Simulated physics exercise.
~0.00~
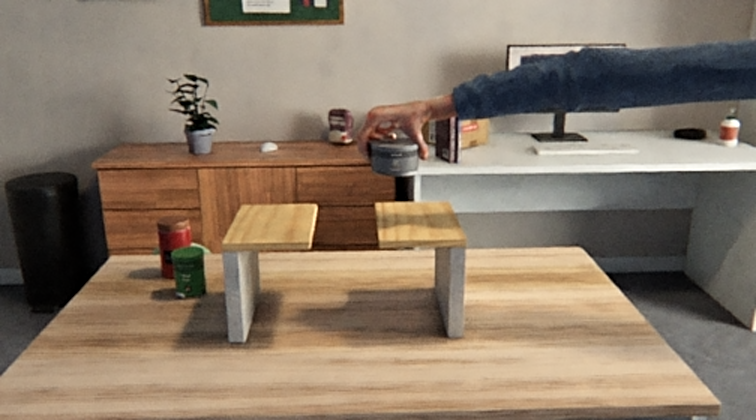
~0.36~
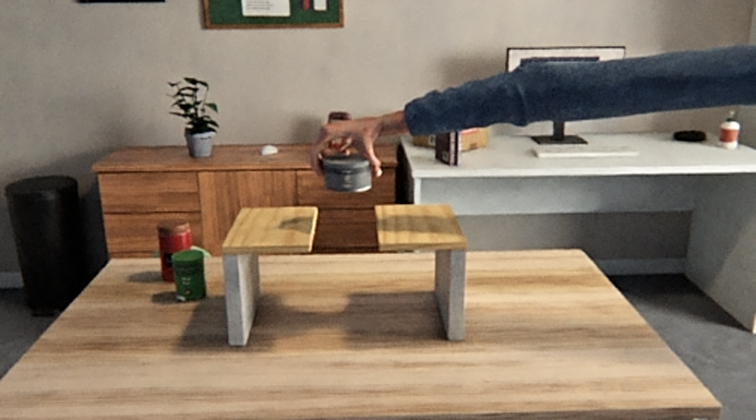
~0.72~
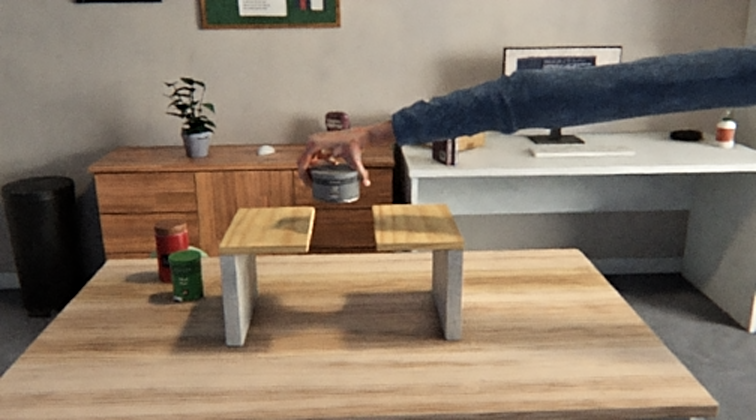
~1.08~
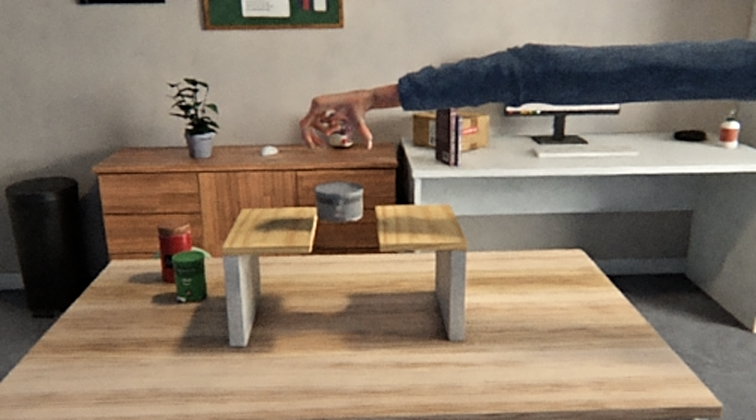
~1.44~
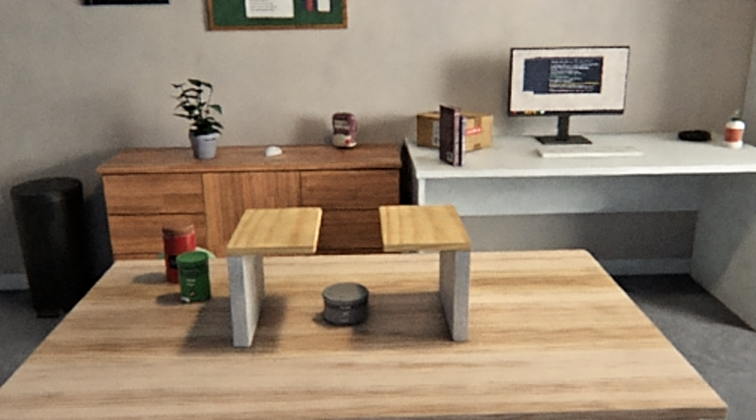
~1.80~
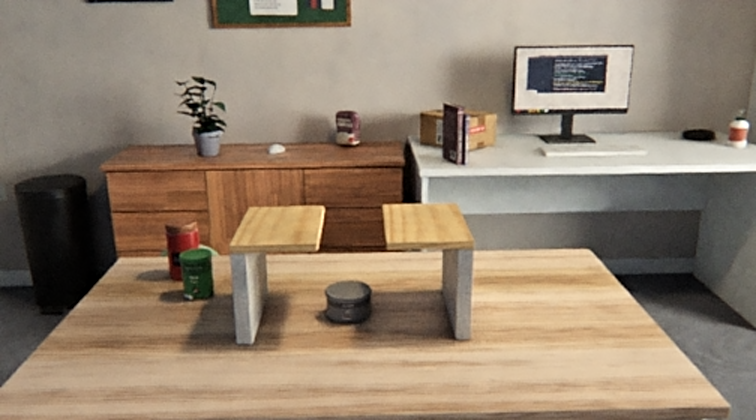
A hand carried a round grey tub leftward over the gap between two raised wooden ledges, then let go and drew back. The tub dropped through the gap and ended up sitting on the table beneath, while the red and green containers stayed put.
